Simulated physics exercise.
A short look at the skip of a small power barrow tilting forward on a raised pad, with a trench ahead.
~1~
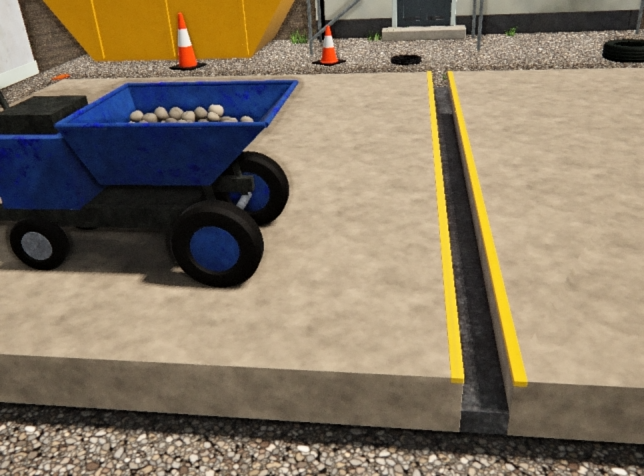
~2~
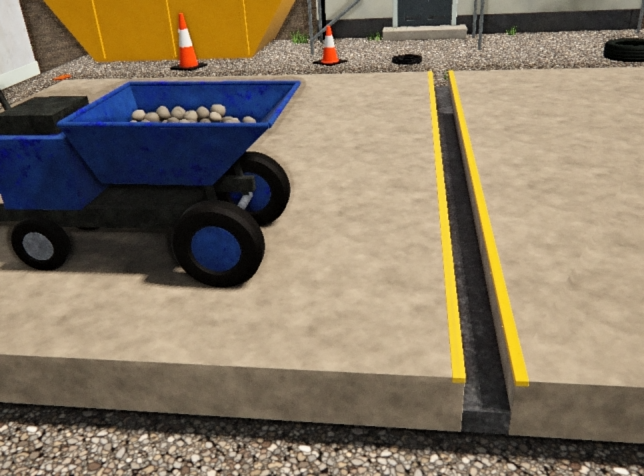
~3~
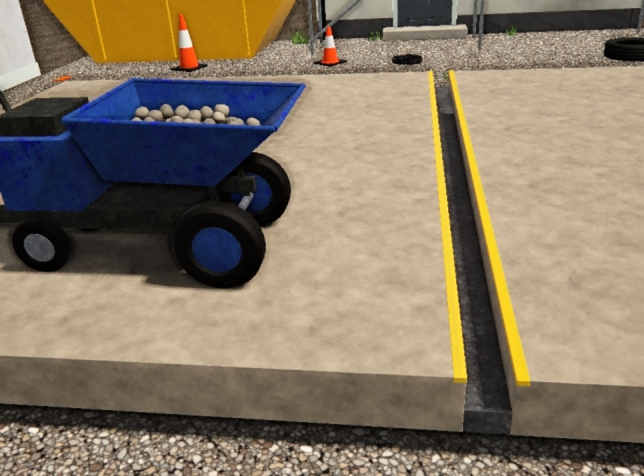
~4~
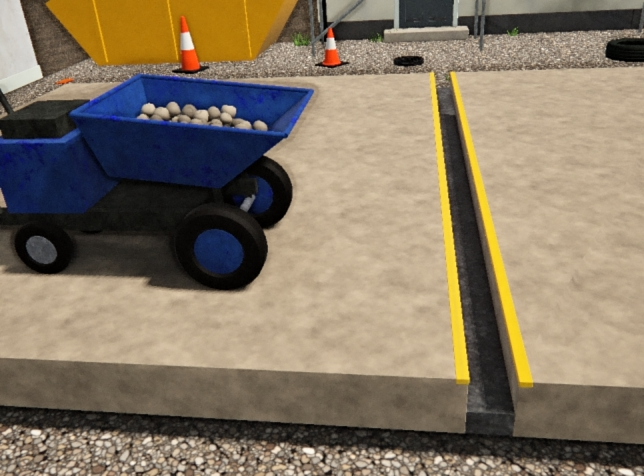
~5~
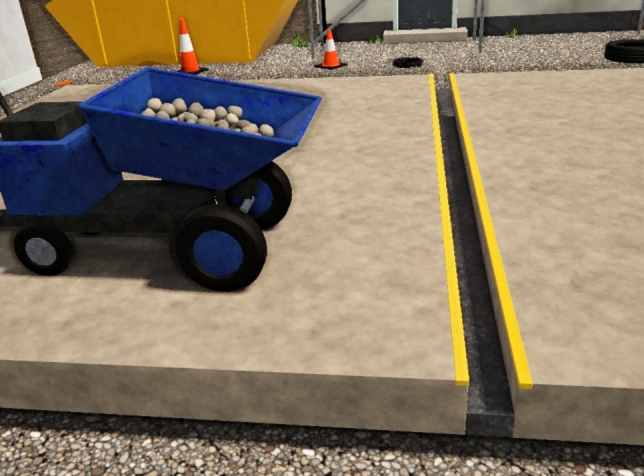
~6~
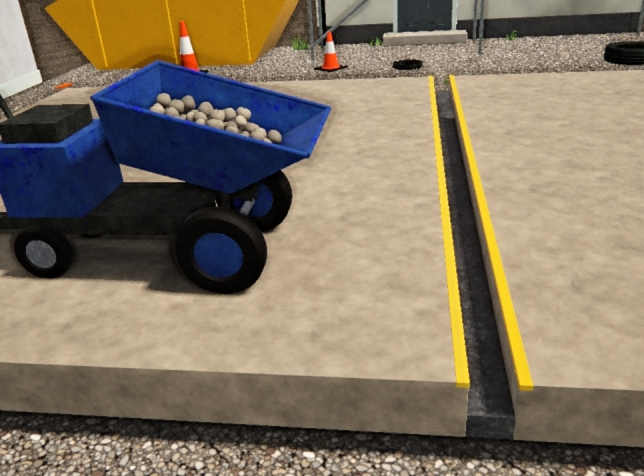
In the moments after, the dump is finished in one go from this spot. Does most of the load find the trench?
The trench takes only the smaller part.
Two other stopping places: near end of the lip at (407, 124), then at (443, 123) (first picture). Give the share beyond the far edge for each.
Roughly 80 per cent, and 90 per cent.
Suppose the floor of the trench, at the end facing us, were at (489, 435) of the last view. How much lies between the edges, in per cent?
It comes to 30 per cent or so.
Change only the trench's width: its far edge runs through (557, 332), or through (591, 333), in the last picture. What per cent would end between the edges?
Near 30 % and 30 %.
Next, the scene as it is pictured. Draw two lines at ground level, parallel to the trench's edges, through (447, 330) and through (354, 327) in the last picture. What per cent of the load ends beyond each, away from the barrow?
Roughly 40 per cent, and 90 per cent.
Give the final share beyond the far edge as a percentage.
Close to 0 per cent.
Just after the last frame, skip tipped steeply; every one in the skip.
A moment on, skip tipped steeply; roughly two thirds in the skip; roughly a third short of the trench.
Further on, skip tipped right over; about a tenth in the skip; roughly two thirds short of the trench; roughly a quarter in or heaped over the trench.
When it is over, skip tipped right over; about a tenth in the skip; roughly two thirds short of the trench; roughly a quarter in or heaped over the trench; not one beyond it.
